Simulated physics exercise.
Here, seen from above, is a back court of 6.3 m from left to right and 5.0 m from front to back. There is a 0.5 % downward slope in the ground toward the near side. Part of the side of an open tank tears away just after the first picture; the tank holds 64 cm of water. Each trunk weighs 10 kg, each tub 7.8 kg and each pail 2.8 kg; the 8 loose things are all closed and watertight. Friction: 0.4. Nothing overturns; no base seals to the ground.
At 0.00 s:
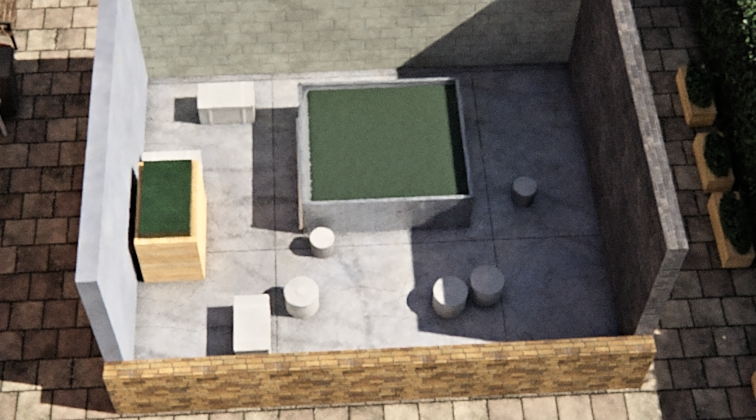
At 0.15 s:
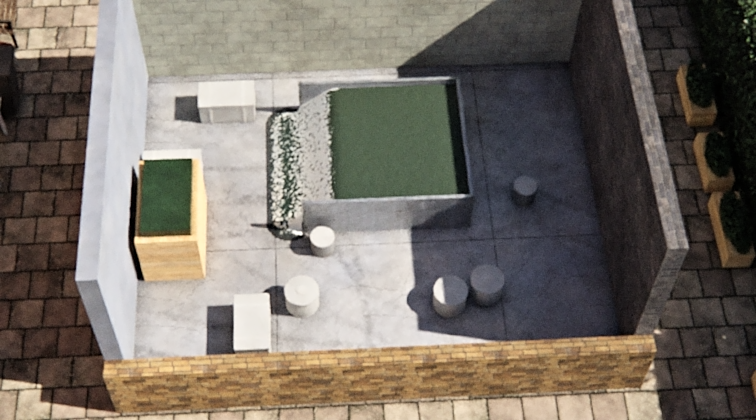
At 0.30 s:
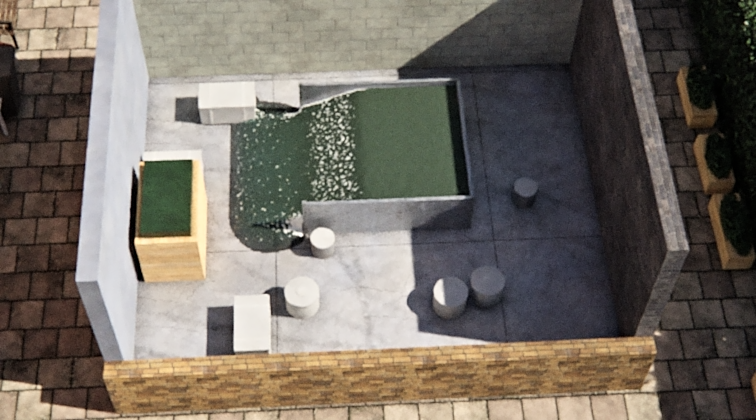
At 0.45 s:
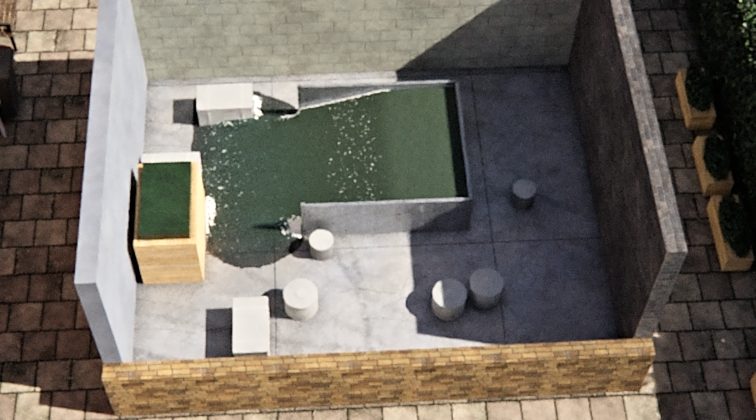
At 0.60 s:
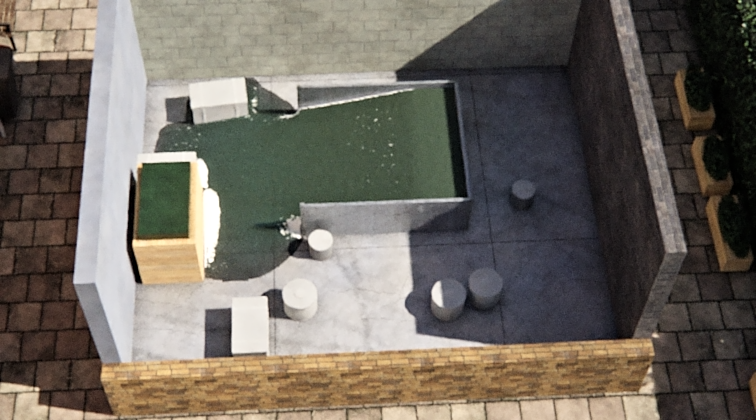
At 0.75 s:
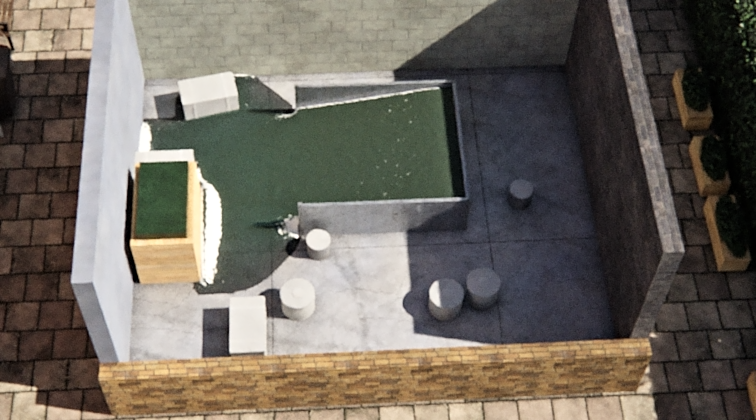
A large open grey tank of dark green water stands toward the back of a walled, paved courtyard, seen from above. A white block sits at the back left, a green-topped tan box at the left, and another pale block and several grey cylinders nearer the front and right. The tank's left side breaks open, foaming water spreads left across the floor and around the box, and the back block shifts slightly left, turning.
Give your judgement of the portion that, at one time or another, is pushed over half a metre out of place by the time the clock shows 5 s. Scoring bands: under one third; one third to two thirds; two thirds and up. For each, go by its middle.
It reaches a third but not two thirds.
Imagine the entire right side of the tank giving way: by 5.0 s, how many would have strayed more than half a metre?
Then it comes to 6 of them.
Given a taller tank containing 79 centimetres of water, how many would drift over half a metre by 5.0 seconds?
The count would be 5.
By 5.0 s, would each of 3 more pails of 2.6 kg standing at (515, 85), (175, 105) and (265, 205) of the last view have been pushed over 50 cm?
In order: Beyond it, beyond it, beyond it.
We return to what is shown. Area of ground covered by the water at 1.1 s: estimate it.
The covered patch comes to about 11.5 m2.
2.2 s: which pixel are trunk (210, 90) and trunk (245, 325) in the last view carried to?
About (193, 67) for the first and (287, 331) for the second.
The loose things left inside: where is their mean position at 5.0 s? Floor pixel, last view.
Around (403, 237).
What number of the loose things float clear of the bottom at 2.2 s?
Total: 2.
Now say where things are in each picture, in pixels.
In the first frame, a trunk at (226, 95), on the bottom; a trunk at (171, 164), on the bottom; water covers 4.3 m2; 0 of 8 have shifted.
In the second frame, a trunk at (226, 93), on the bottom; a trunk at (171, 163) rests on the ground; water covers 5.4 m2; 0 of 8 have shifted.
In the third frame, a trunk at (227, 95) rests on the ground; a trunk at (172, 164), on the bottom; 6.7 m2 under water; 0 of 8 have shifted.
In the fourth frame, a trunk at (224, 96), on the bottom; a trunk at (170, 166) rests on the ground; 8.1 m2 under water; 0 of 8 have shifted.
In the fifth frame, a trunk at (218, 93) rests on the ground, 11 cm from its start; a trunk at (166, 166) rests on the ground, 5 cm from its start; water covers 9.2 m2; 2 of 8 have shifted.
In the sixth frame, a trunk at (208, 88) rests on the ground, 26 cm from its start; a trunk at (163, 164) rests on the ground, 5 cm from its start; water covers 10.2 m2; 2 of 8 have shifted.
After 1.1 s 1 of 8 are over 50 cm from their spots; 2 afloat.
After 2.2 s 1 of 8 are over 50 cm from their spots; 2 afloat.
After 3.5 s 2 of 8 are over 50 cm from their spots; 2 afloat.
After 5.0 s 4 of 8 are over 50 cm from their spots, and 4 have been at some point; 2 afloat.
